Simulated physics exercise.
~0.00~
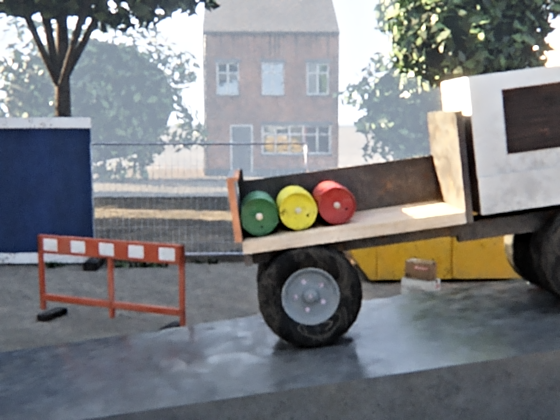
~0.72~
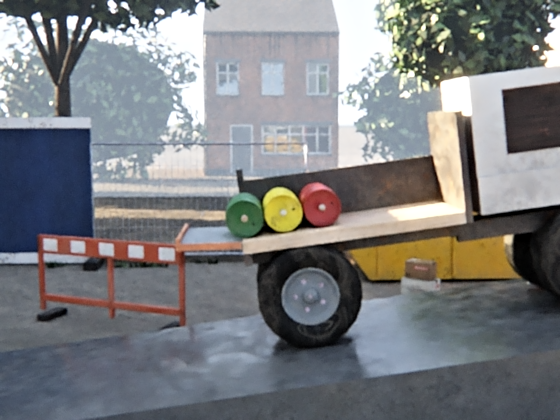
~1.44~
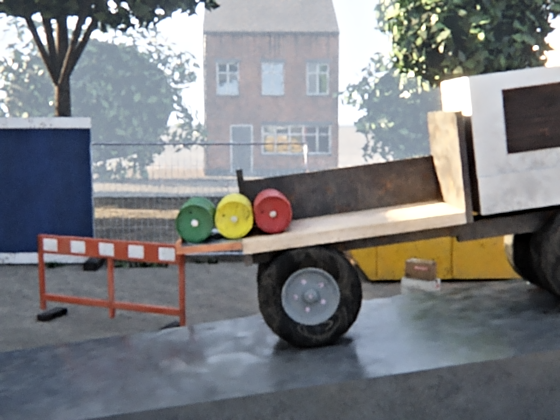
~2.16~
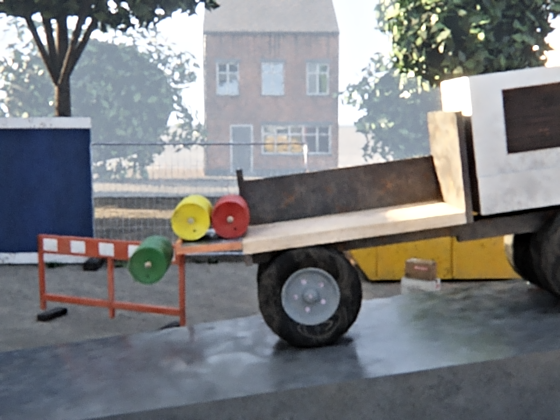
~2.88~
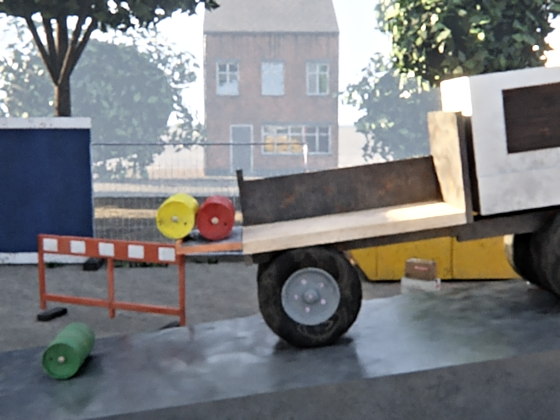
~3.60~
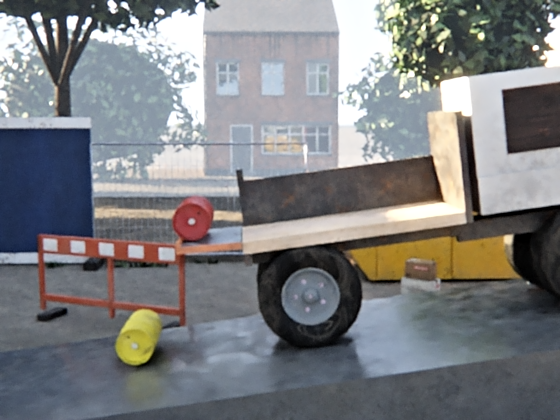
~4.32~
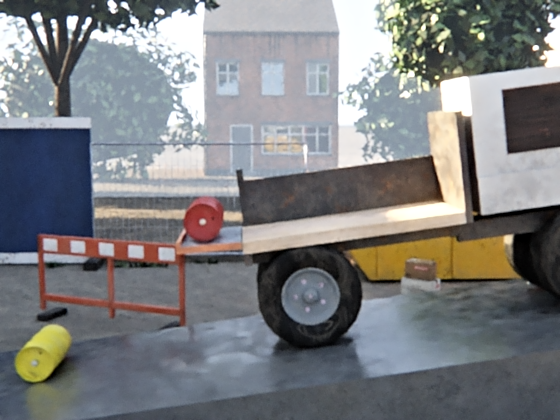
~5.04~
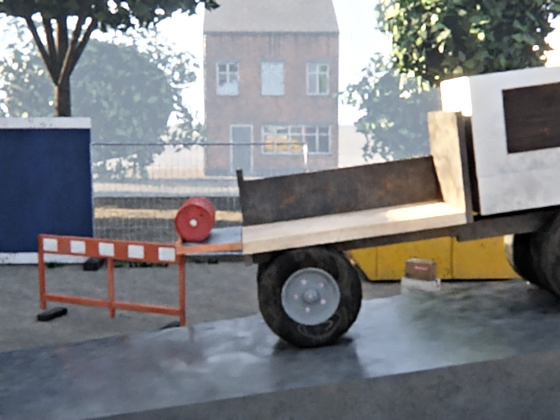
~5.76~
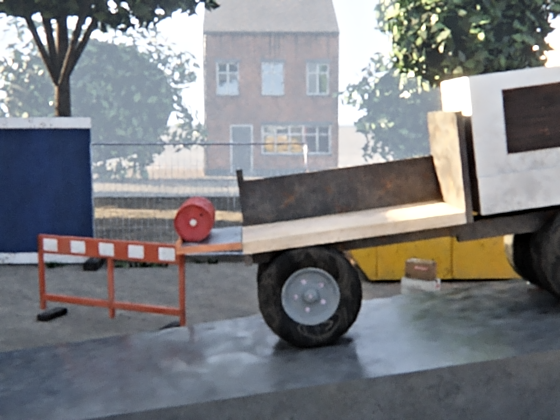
Green, yellow and red kegs rolling left down a sloping pick-up bed, green then yellow dropping off the lowered tailgate, red staying on it.
